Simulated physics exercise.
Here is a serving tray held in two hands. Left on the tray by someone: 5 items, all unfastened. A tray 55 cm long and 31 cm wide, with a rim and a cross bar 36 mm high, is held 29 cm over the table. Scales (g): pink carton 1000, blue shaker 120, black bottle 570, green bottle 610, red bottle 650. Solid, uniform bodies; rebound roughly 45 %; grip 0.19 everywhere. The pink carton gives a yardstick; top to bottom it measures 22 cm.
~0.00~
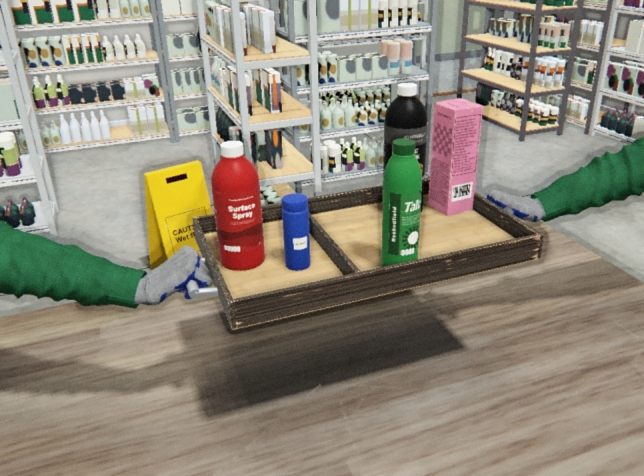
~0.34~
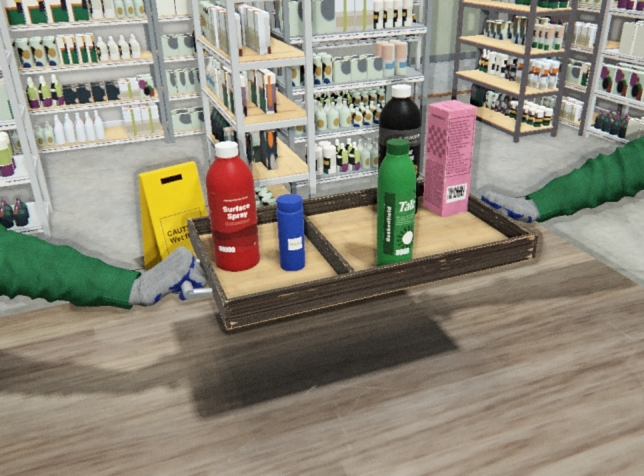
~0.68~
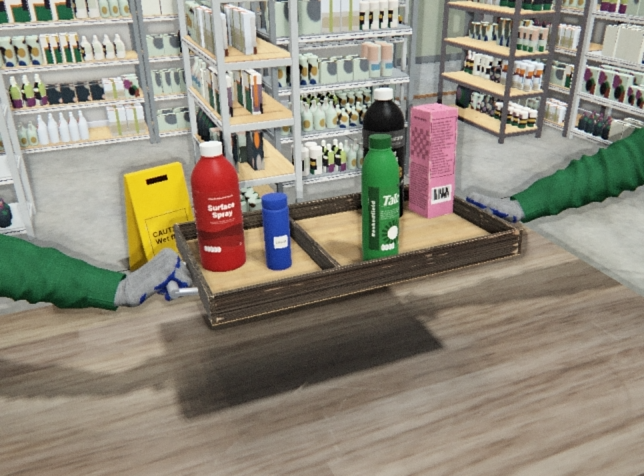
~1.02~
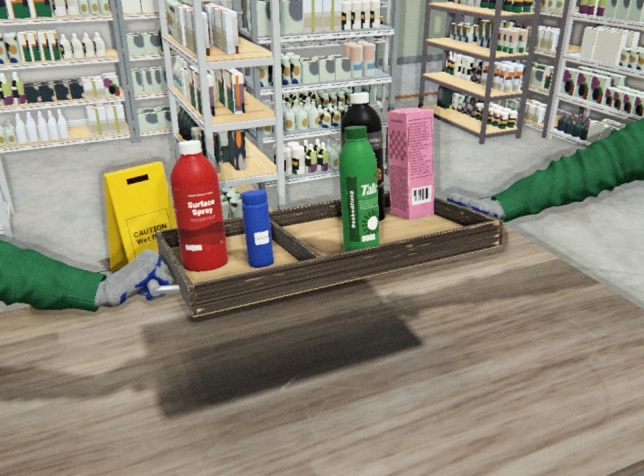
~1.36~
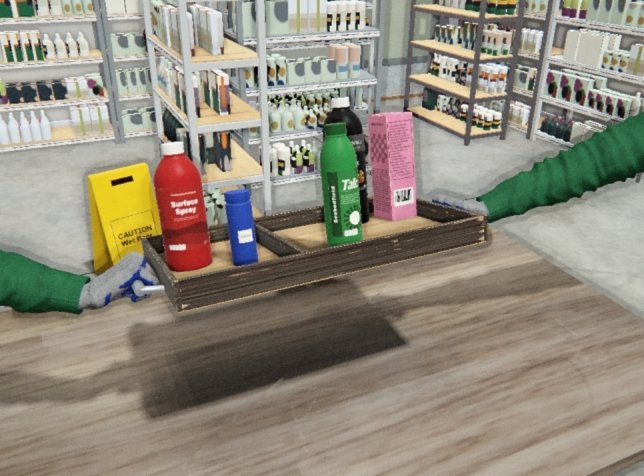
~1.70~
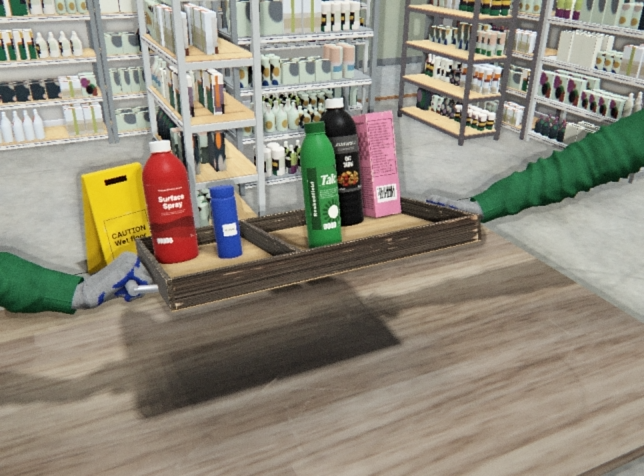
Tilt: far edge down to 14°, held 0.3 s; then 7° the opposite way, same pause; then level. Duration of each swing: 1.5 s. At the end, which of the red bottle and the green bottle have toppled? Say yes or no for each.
Red bottle: No; green bottle: Yes.
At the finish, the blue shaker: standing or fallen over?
Well, the blue shaker tumbles down.
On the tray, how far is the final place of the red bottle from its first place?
Some 9 cm.
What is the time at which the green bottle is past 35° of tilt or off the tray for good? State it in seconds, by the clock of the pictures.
Answer: Near 2.3 s.
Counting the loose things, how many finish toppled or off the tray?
So, 2 in all.
By 2.30 s, tray at 11°, far edge down; green bottle now off the tray; red bottle 10 cm from its spot near (166, 197); blue shaker rocked 21° off its seat.
By 2.70 s, tray at 2°, far edge down; red bottle 10 cm from its spot near (167, 190); blue shaker rocked 72° off its seat; pink carton 5 cm from its spot.
When it is over (5.6 s), off the tray and tipped over, green bottle; lying over on the tray, blue shaker; not toppled but over 5 cm from the start, red bottle; the other 2 within 5 cm of the start. End places, in pixels of the last picture, red bottle near (168, 189), green bottle near (279, 295).
